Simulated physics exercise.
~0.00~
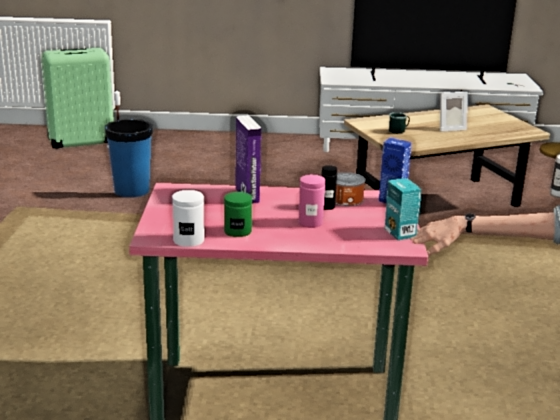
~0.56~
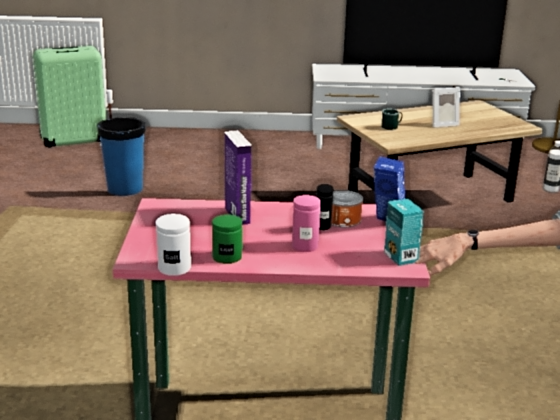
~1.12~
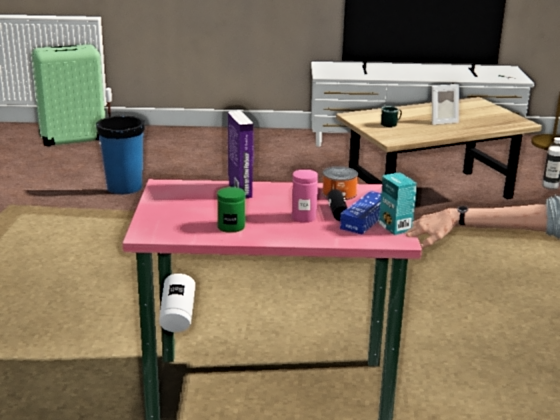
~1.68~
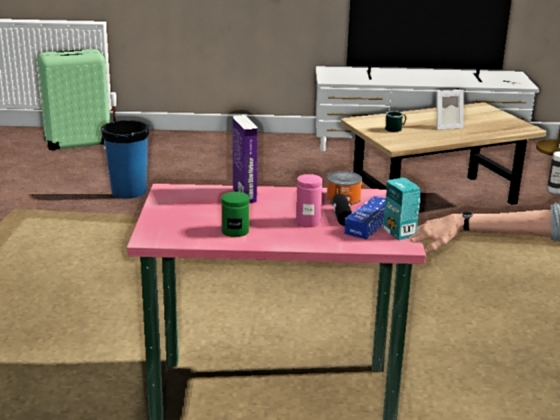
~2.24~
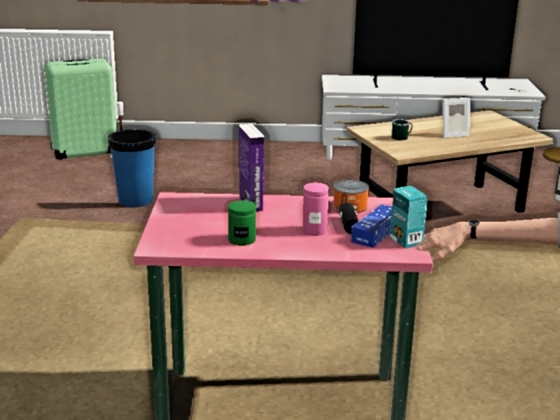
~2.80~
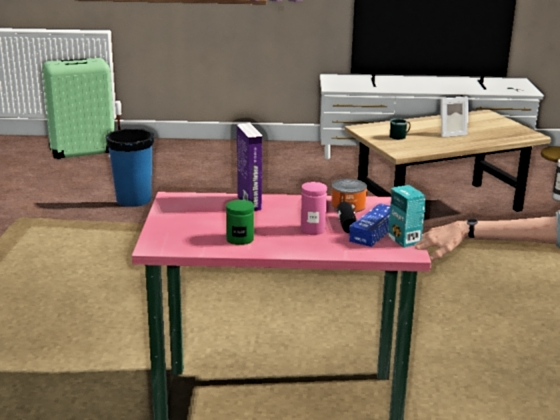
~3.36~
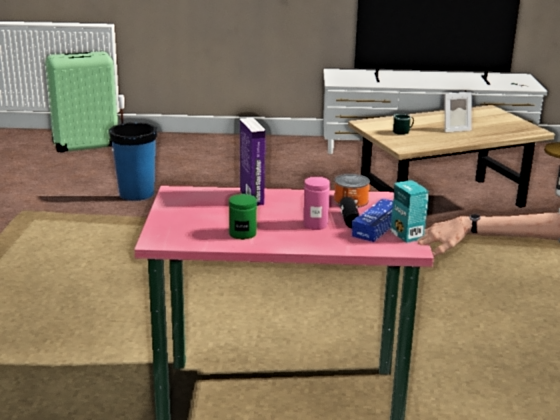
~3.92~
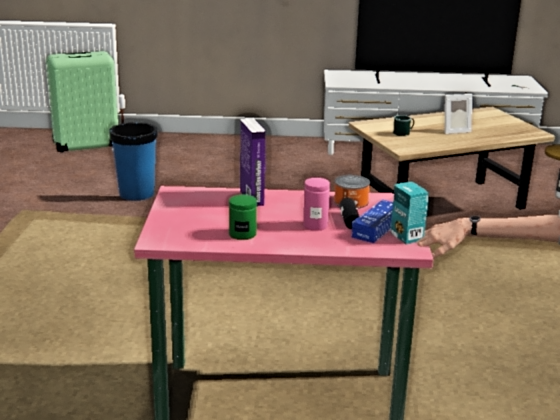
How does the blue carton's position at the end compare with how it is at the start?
At the start the blue carton stands upright on the table, and by the end it is lying on its side beside the turquoise carton.
